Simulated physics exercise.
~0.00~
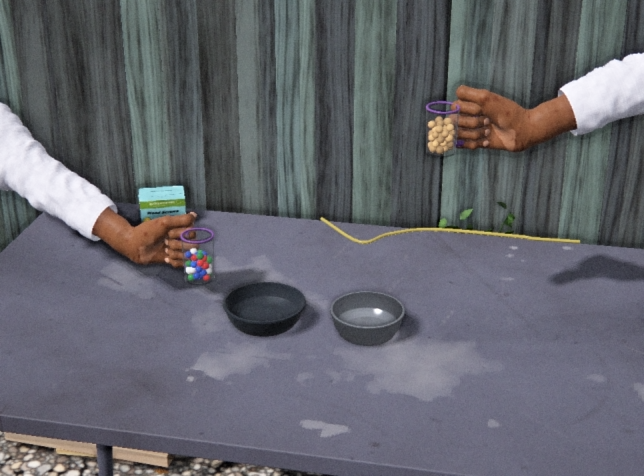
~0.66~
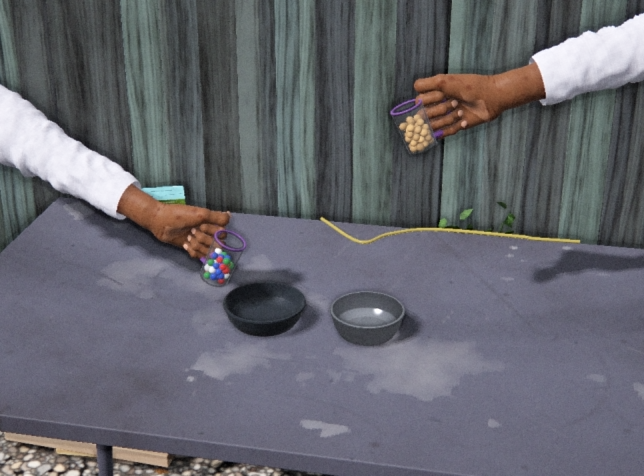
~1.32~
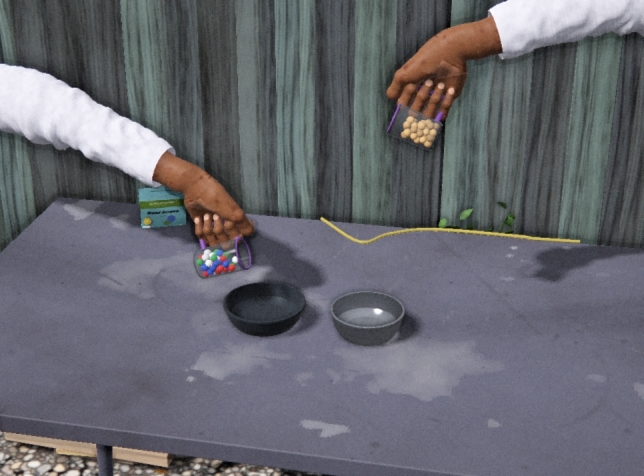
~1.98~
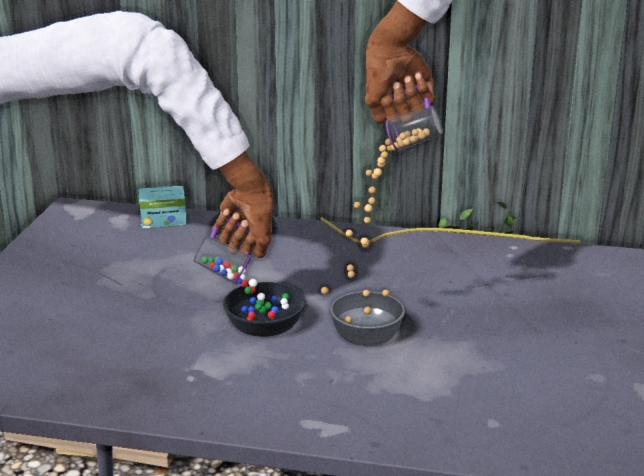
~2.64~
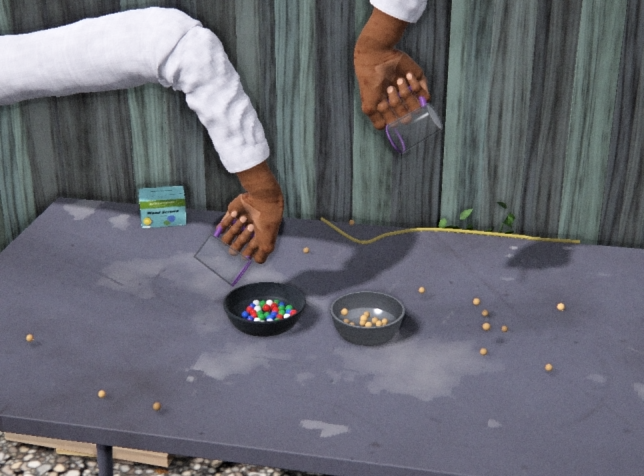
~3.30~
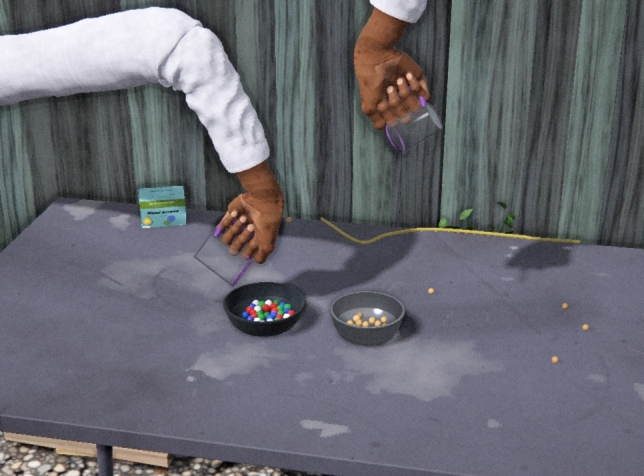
On a gray table, two hands tip cups; colored beads fill one dish, tan balls scatter.
